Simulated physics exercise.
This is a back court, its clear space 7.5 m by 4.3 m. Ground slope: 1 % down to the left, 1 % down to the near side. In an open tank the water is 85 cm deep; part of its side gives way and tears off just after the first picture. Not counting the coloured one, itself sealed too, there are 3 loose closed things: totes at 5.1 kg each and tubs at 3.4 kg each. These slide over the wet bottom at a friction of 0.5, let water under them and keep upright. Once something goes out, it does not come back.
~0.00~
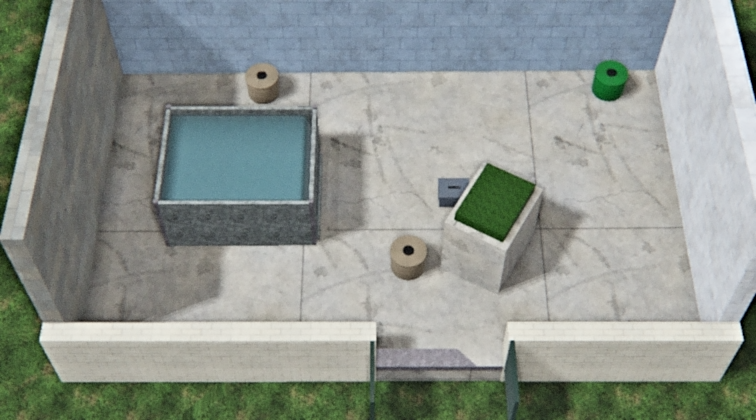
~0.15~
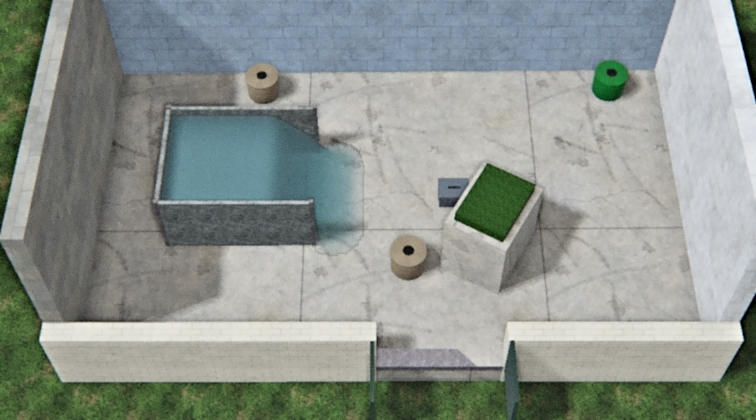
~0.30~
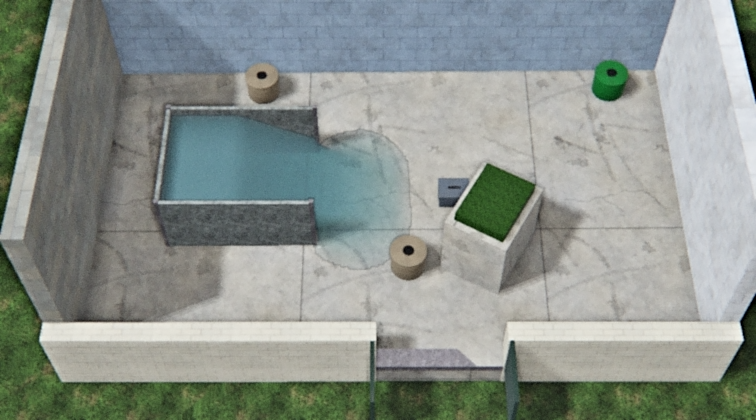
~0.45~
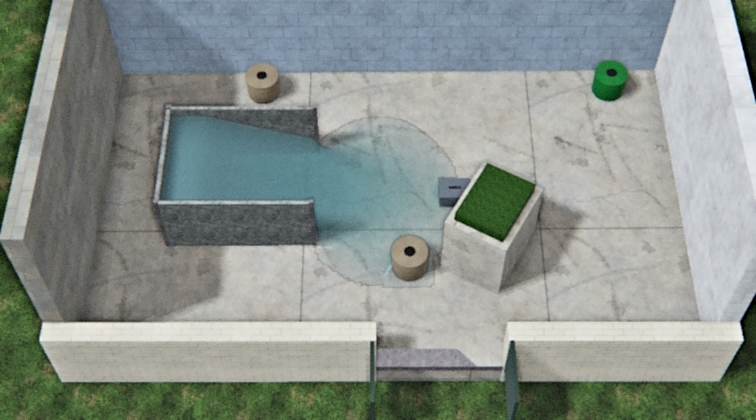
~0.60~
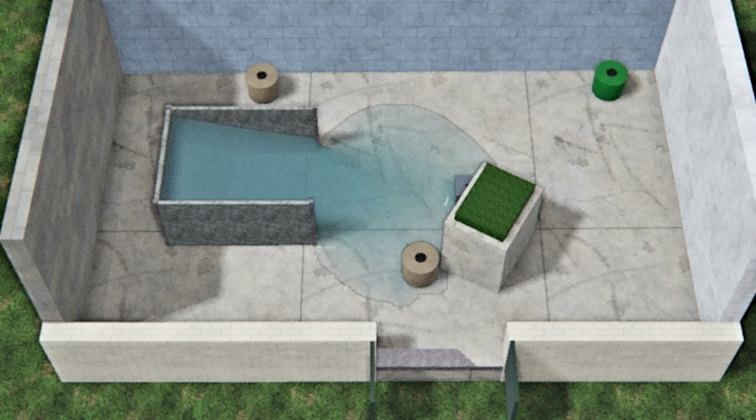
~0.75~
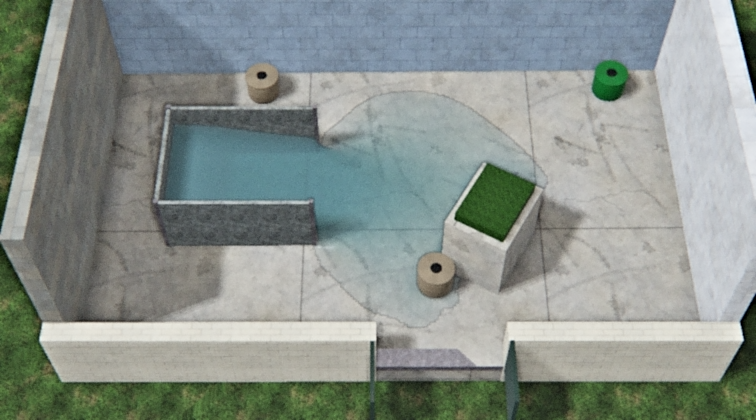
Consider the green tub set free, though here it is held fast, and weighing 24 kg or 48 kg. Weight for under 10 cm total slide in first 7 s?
Neither.
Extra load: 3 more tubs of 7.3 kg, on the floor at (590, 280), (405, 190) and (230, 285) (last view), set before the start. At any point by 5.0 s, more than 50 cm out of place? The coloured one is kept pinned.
Going through them in turn, the answers are too far, too far and not too far.
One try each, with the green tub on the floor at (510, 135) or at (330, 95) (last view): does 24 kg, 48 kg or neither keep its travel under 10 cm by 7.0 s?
In turn: Both fail; the lighter suffices.
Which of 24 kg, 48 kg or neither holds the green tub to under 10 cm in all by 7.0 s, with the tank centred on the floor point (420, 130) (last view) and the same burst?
For that case: Both fail.
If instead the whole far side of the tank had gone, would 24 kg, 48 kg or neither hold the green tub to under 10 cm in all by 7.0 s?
Well, in that case only the heavy one does.
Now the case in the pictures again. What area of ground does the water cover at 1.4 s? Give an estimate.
Somewhere around 17 m2, roughly.
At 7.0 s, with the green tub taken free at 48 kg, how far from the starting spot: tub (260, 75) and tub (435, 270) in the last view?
In that order: 100 cm, gone out.
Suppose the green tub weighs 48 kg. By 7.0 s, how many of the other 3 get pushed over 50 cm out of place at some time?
My count gives 3.
After 1.4 s the green tub would be 0 cm from its start with 24 kg and 0 cm from its start with 48 kg; 0 cm of water round it then.
After 3.1 s the green tub would be 73 cm from its start with 24 kg and 87 cm from its start with 48 kg; 27 cm of water round it then.
After 4.9 s the green tub would be 245 cm from its start with 24 kg and 149 cm from its start with 48 kg; 8 cm of water round it then.
After 7.0 s the green tub would be 252 cm from its start with 24 kg and 149 cm from its start with 48 kg; 6 cm of water round it then.
